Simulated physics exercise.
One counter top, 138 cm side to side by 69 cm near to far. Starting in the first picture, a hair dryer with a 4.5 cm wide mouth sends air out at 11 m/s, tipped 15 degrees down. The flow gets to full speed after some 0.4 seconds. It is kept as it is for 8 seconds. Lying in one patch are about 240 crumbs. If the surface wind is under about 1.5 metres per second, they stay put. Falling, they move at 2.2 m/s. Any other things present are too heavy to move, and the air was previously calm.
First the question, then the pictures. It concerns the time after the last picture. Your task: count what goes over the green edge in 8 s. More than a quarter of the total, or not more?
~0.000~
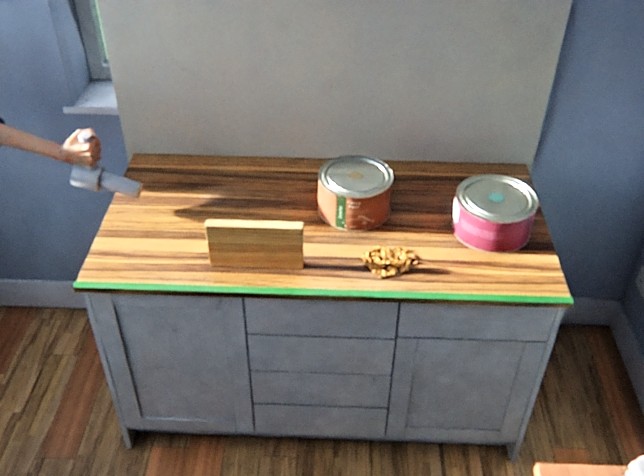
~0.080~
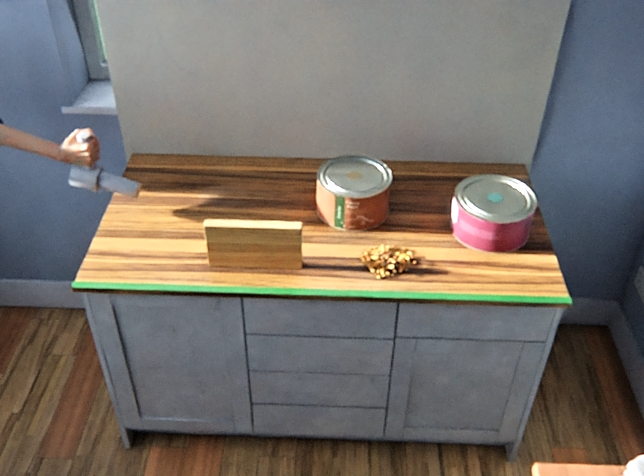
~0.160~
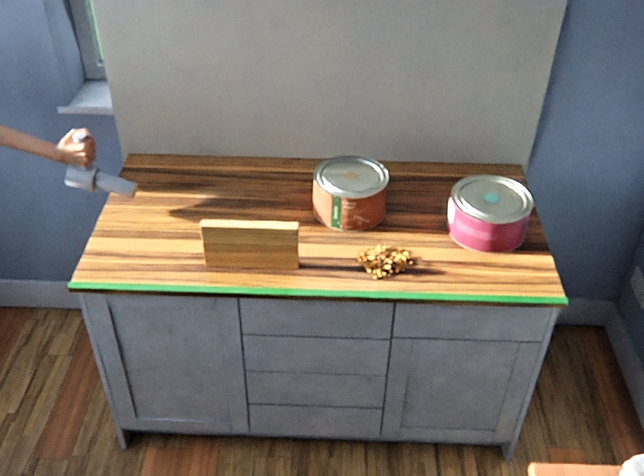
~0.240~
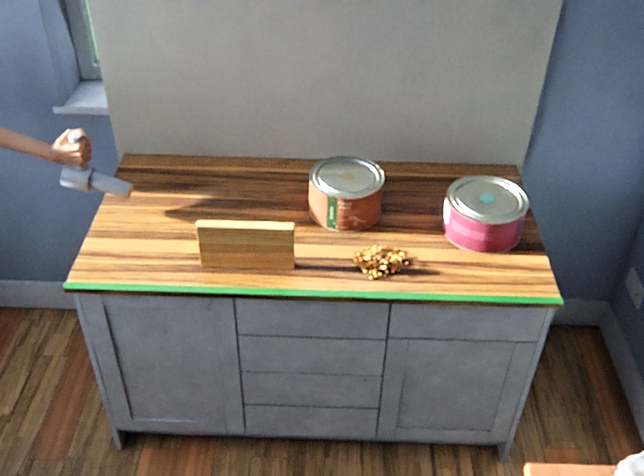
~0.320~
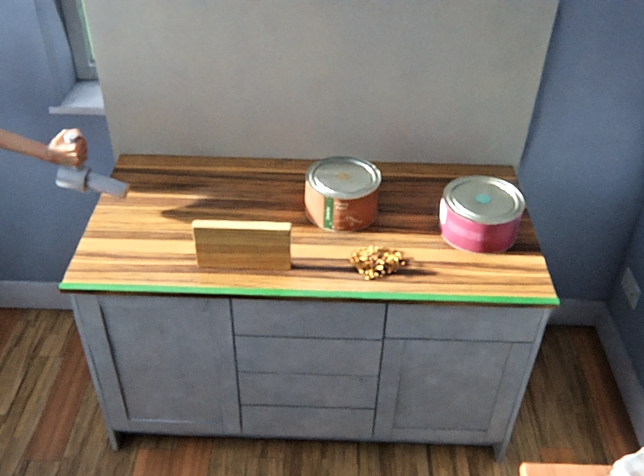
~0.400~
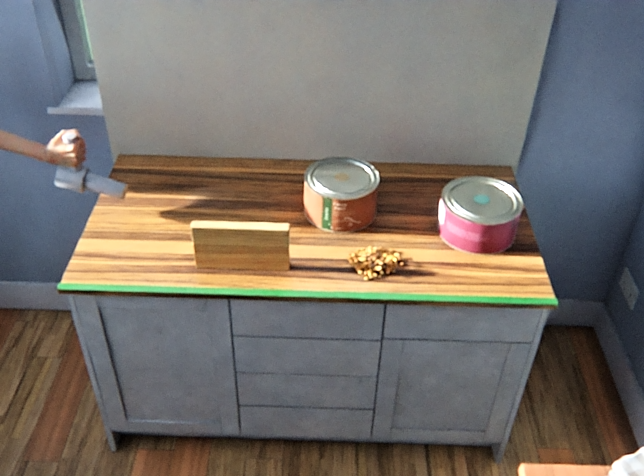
Above a quarter.
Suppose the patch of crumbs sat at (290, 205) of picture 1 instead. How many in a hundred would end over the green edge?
Roughly 1 per cent.
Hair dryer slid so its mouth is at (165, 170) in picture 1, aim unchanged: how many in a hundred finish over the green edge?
I'd expect close to 30 per cent.
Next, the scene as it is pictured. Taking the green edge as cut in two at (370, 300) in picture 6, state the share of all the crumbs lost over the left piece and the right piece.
I'd guess near 0 percent left and close to 60 percent right.
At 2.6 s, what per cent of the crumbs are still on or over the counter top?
I'd say close to 5 % are still there.
After 1.6 s, 11 % are on the move or not yet settled, 45 % are over the green edge.
After 2.6 s, 5 % are on the move or not yet settled, 49 % are over the green edge.
After 4.4 s, 2 % are on the move or not yet settled, 52 % are over the green edge.
After 8.0 s, at the end, 52 % are over the green edge.
